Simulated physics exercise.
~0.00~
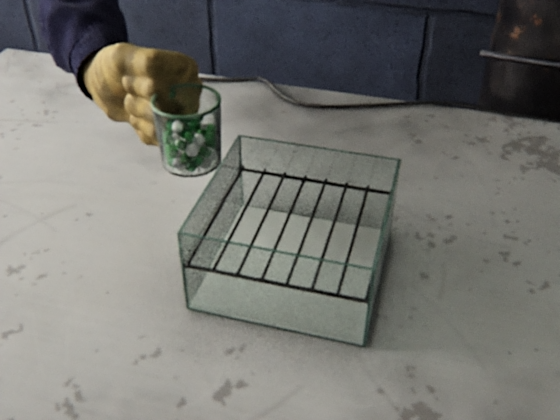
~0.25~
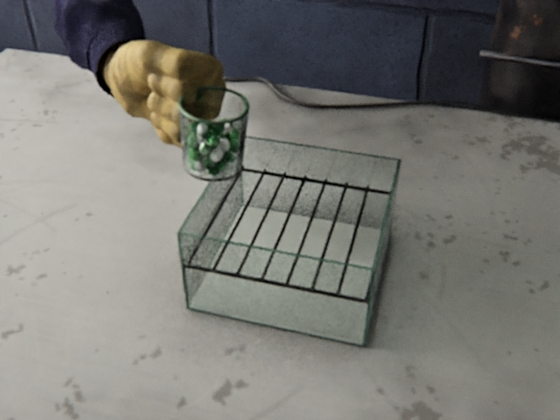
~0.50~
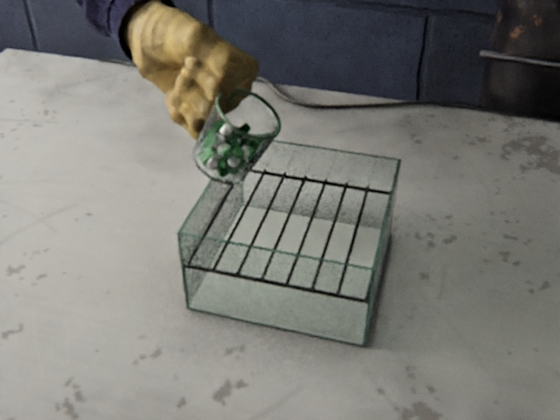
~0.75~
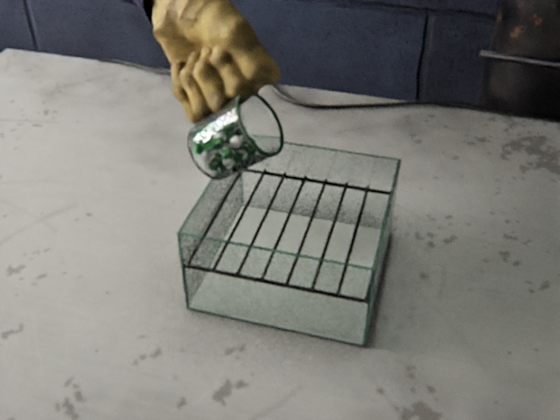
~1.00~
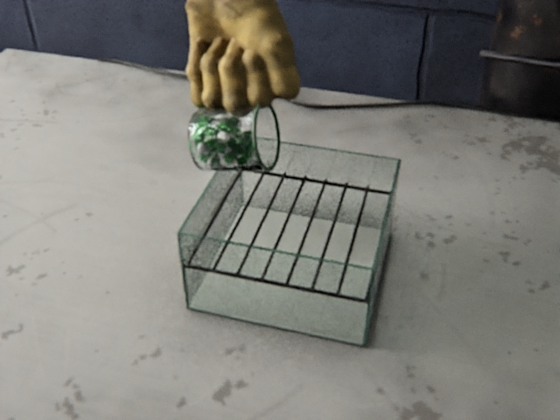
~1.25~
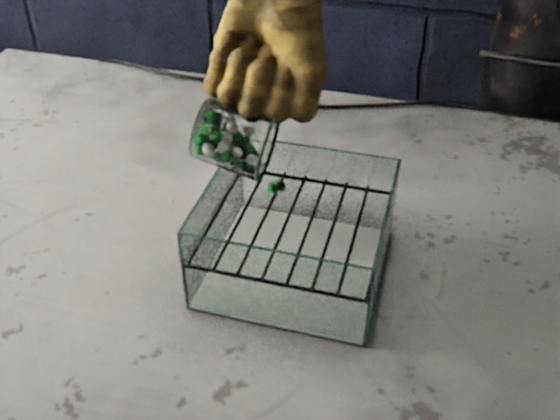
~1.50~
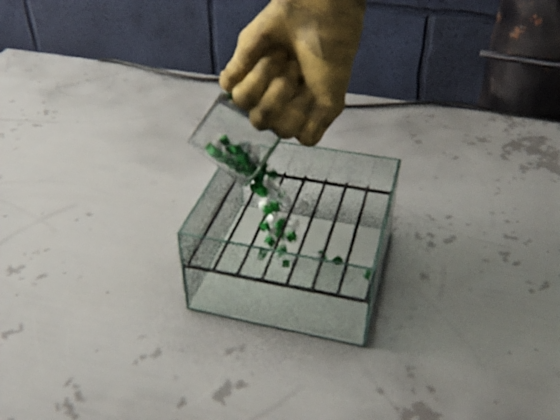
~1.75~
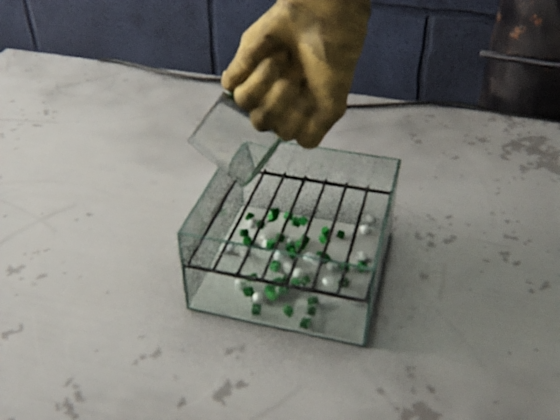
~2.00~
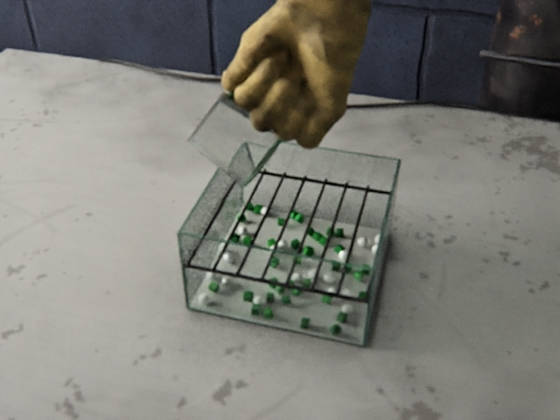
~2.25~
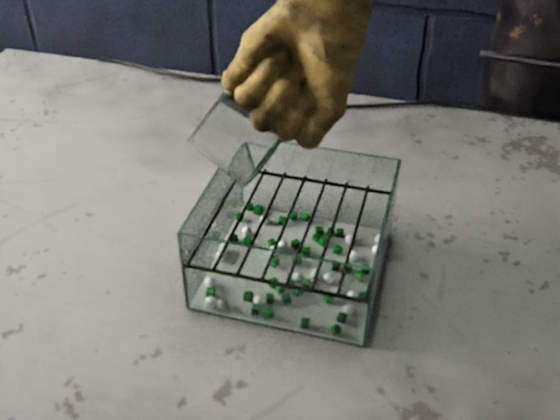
In this clip, a gloved hand lifts a clear cup of small green and white pieces, moves it right and tips it over a glass box with dark wires across it. The pieces tumble out and pass between the wires, all ending up beneath them.
